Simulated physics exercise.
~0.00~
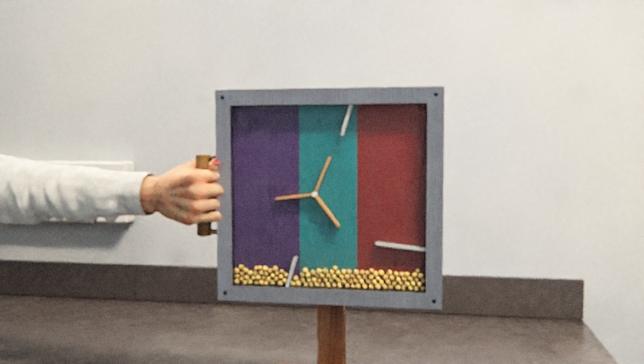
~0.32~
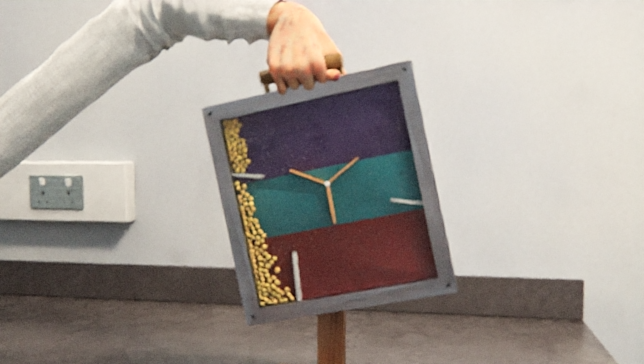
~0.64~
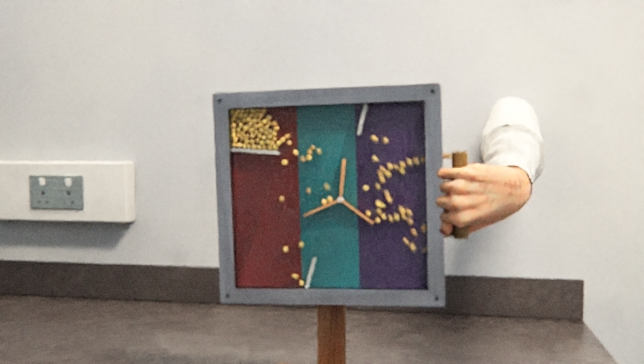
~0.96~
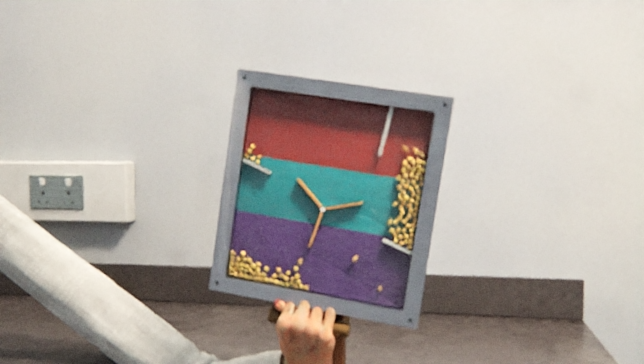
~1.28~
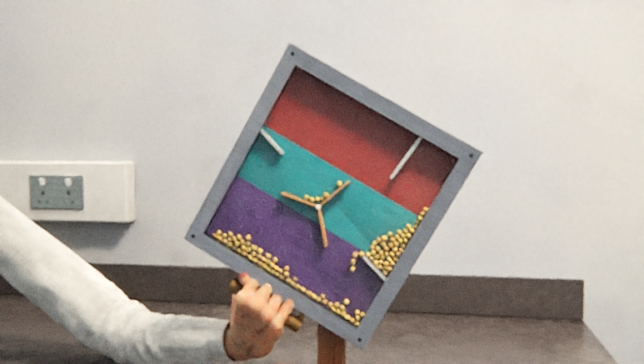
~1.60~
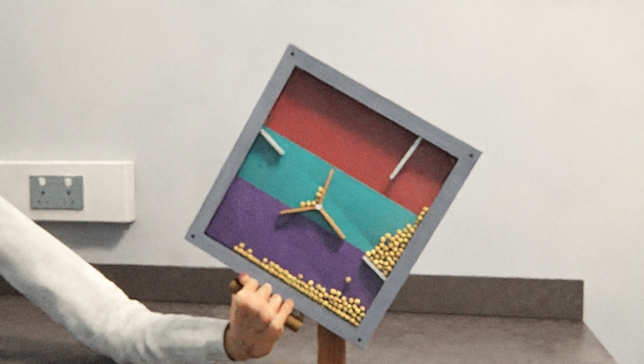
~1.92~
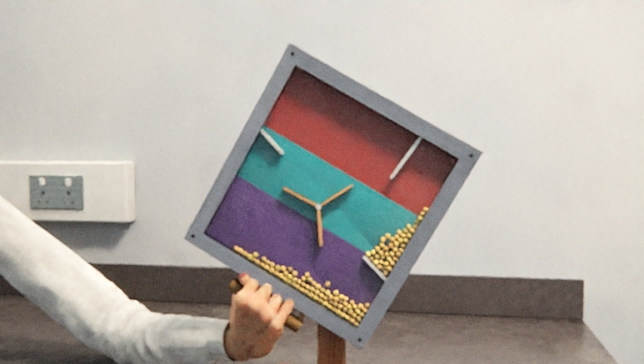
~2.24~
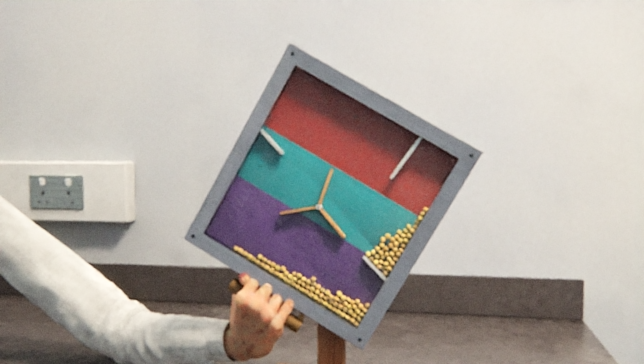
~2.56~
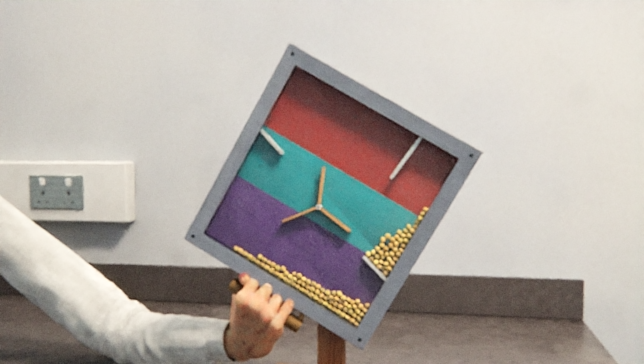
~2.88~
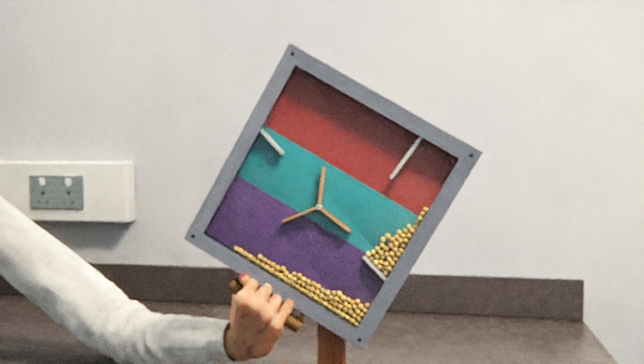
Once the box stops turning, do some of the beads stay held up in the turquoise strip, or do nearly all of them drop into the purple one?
Some of them stay held in the turquoise strip, heaped above the ledge on the right. Most of the beads lie in the purple strip, and the red strip is left with almost none.
